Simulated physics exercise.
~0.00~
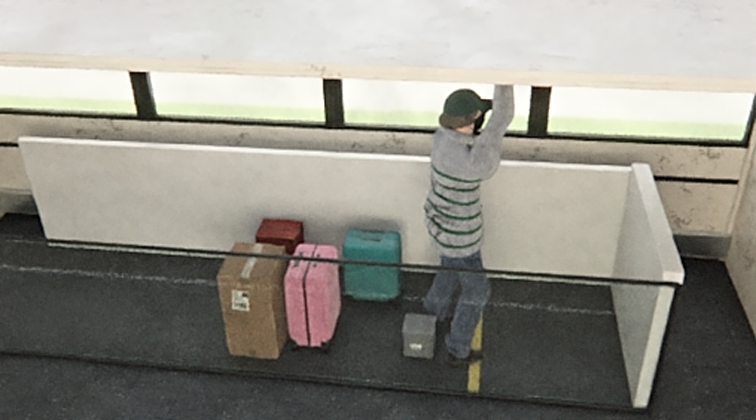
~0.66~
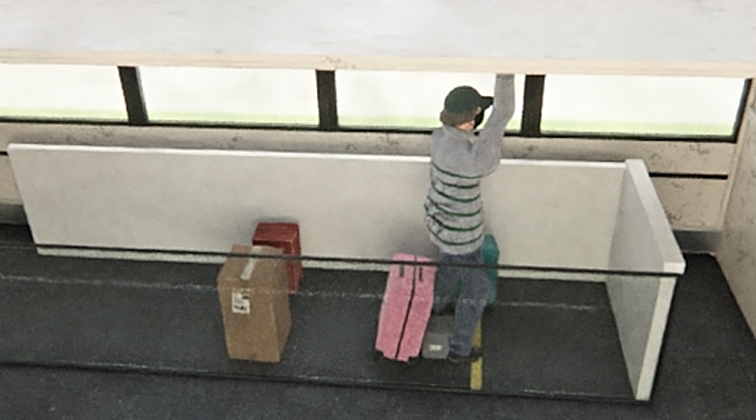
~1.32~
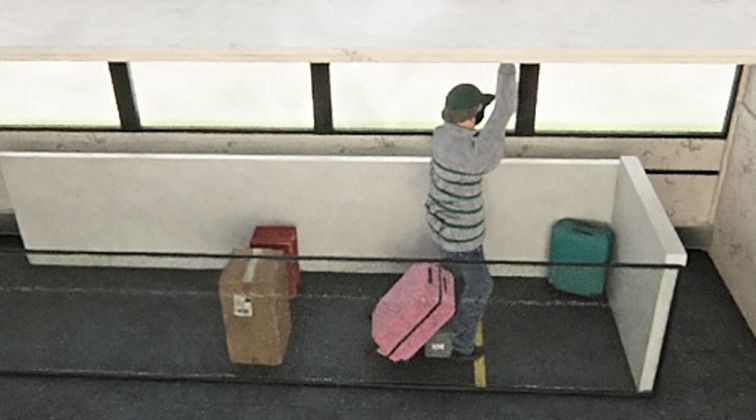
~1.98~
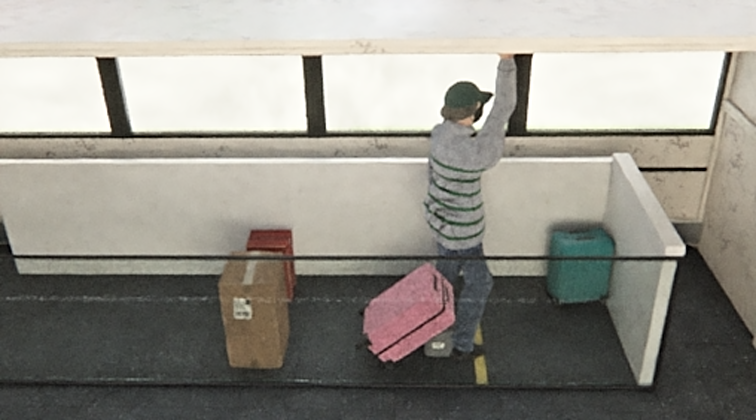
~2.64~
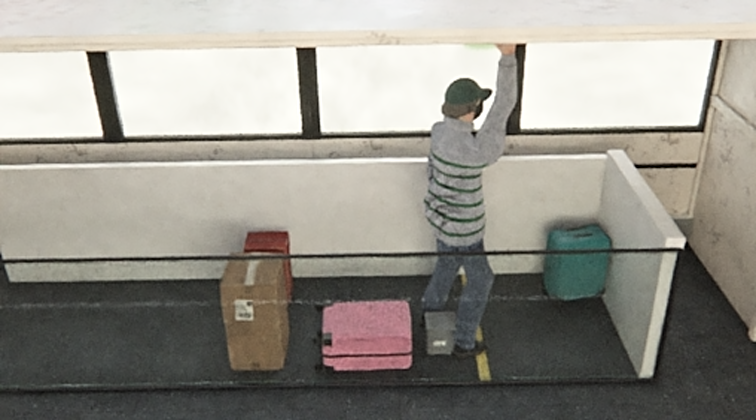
A pink suitcase rolls right, tips over and lies flat short of the yellow line.
